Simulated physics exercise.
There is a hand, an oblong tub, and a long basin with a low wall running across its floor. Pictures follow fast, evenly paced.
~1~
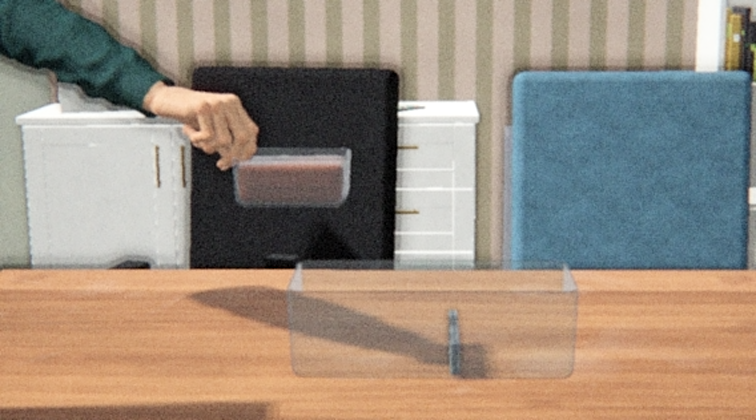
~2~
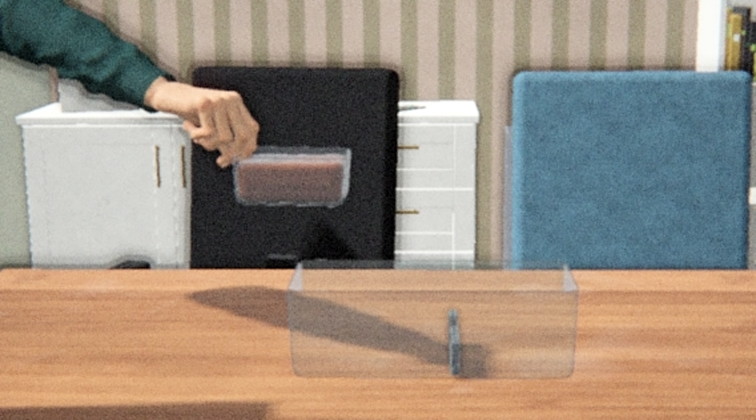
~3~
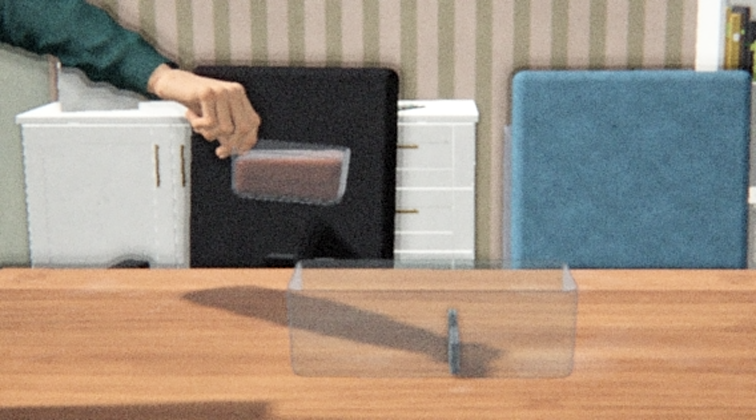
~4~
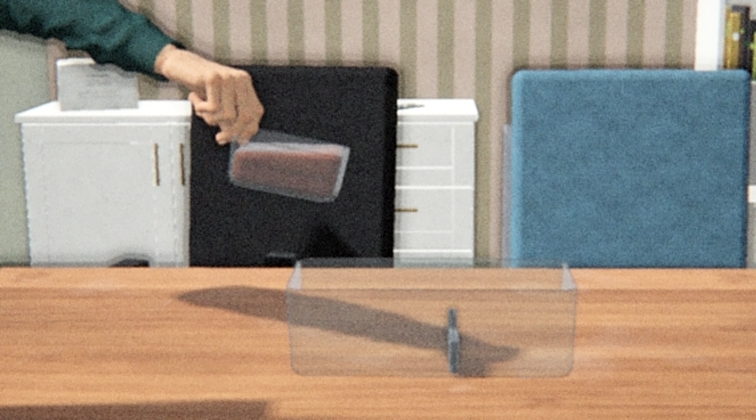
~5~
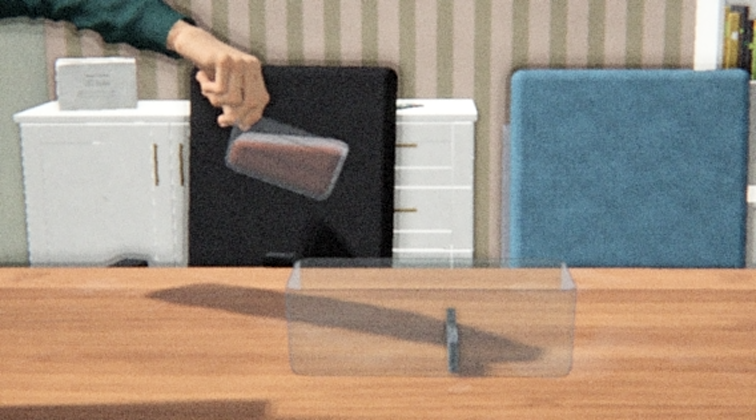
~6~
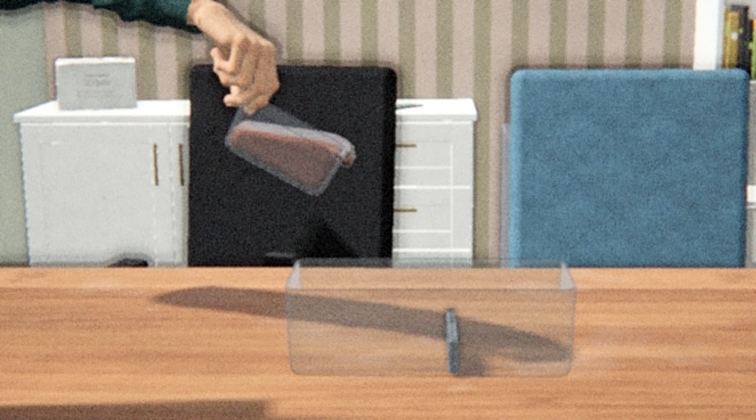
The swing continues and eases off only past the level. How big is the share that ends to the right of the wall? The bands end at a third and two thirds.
Most likely the amount right of the wall will lie in the middle range, one third to two thirds.
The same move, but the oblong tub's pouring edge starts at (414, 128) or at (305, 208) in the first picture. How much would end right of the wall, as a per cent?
Start one gives some 80 %, start two some 10 %.
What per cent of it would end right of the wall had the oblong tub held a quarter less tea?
The share comes to some 30 parts in a hundred.
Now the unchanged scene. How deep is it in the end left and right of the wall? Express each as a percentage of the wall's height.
Some 20 per cent left and 30 right.
A moment on, the oblong tub is tipped on its side and 24 per cent is still to pour, 14 is left of the wall and 0 right of it.
Next, the oblong tub is tipped on its side and 3 per cent is still to pour, 33 is left of the wall and 53 right of it.
Then the oblong tub is tipped on its side and 1 per cent is still to pour, 44 is left of the wall and 49 right of it.
Later the oblong tub is tipped on its side and 0 per cent is still to pour, 48 is left of the wall and 49 right of it.
At rest 48 per cent lies left of the wall, 49 right of it and 3 outside.
